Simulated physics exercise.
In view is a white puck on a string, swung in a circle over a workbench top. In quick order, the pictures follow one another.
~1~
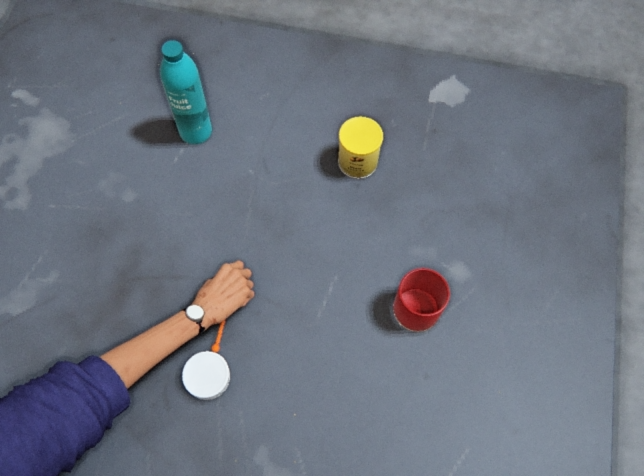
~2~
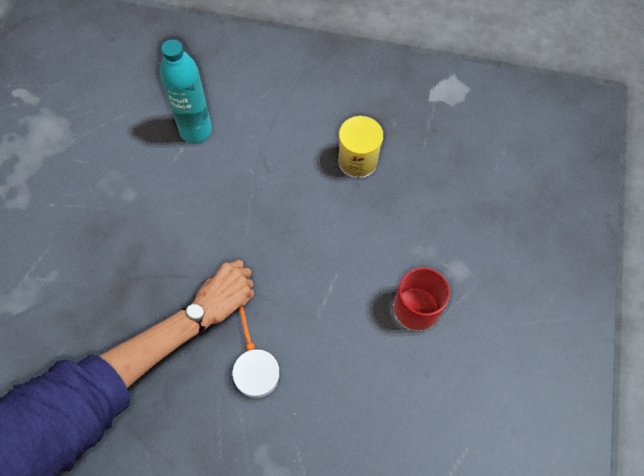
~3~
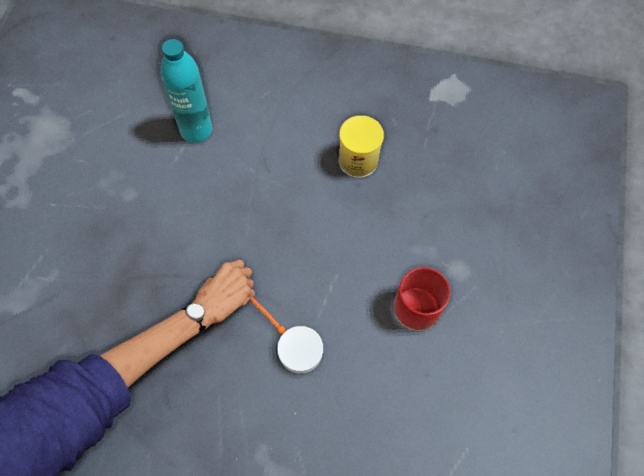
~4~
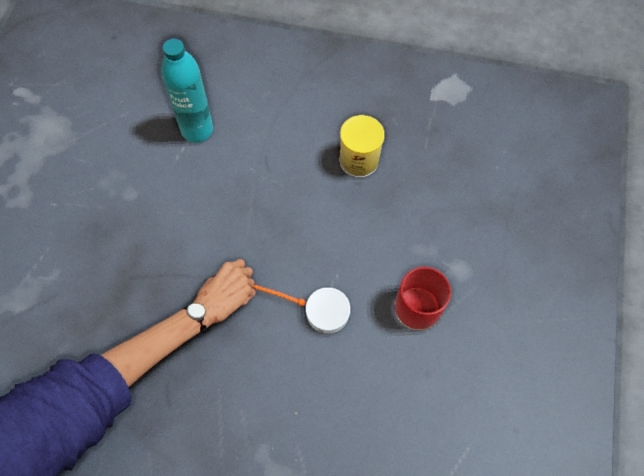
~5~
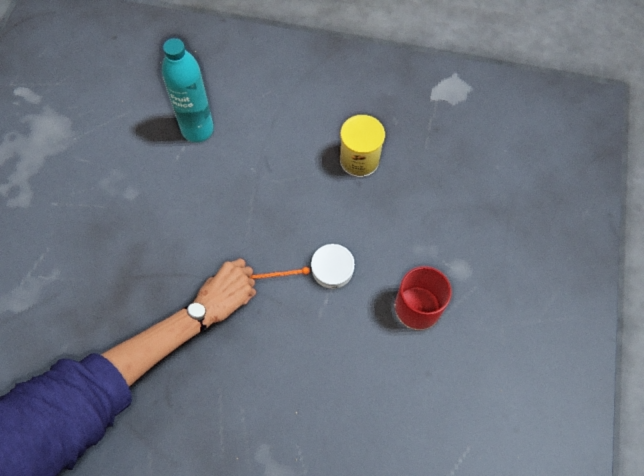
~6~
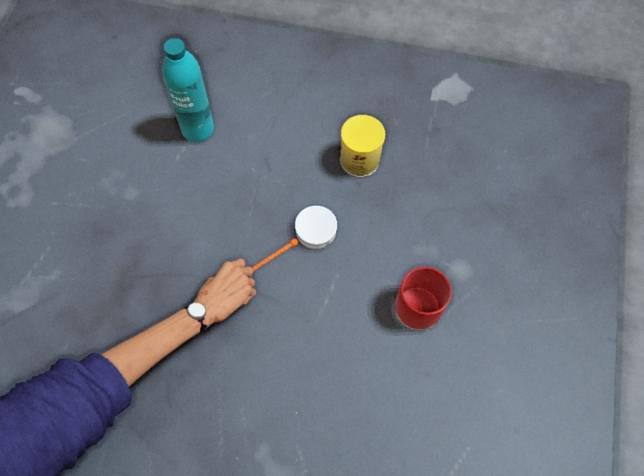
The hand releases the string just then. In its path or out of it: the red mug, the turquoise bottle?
Red mug: Out of its path; turquoise bottle: In its path.
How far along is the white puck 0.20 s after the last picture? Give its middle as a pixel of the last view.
Roughly at (195, 115).
Then, 0.08 s later than the last view, puck near (257, 173).
Then, 0.20 s later than the last view, puck near (194, 116); turquoise bottle pushed aside.
Finally, puck near (136, 60); turquoise bottle knocked over. The red mug remains clear and the turquoise bottle takes the knock.
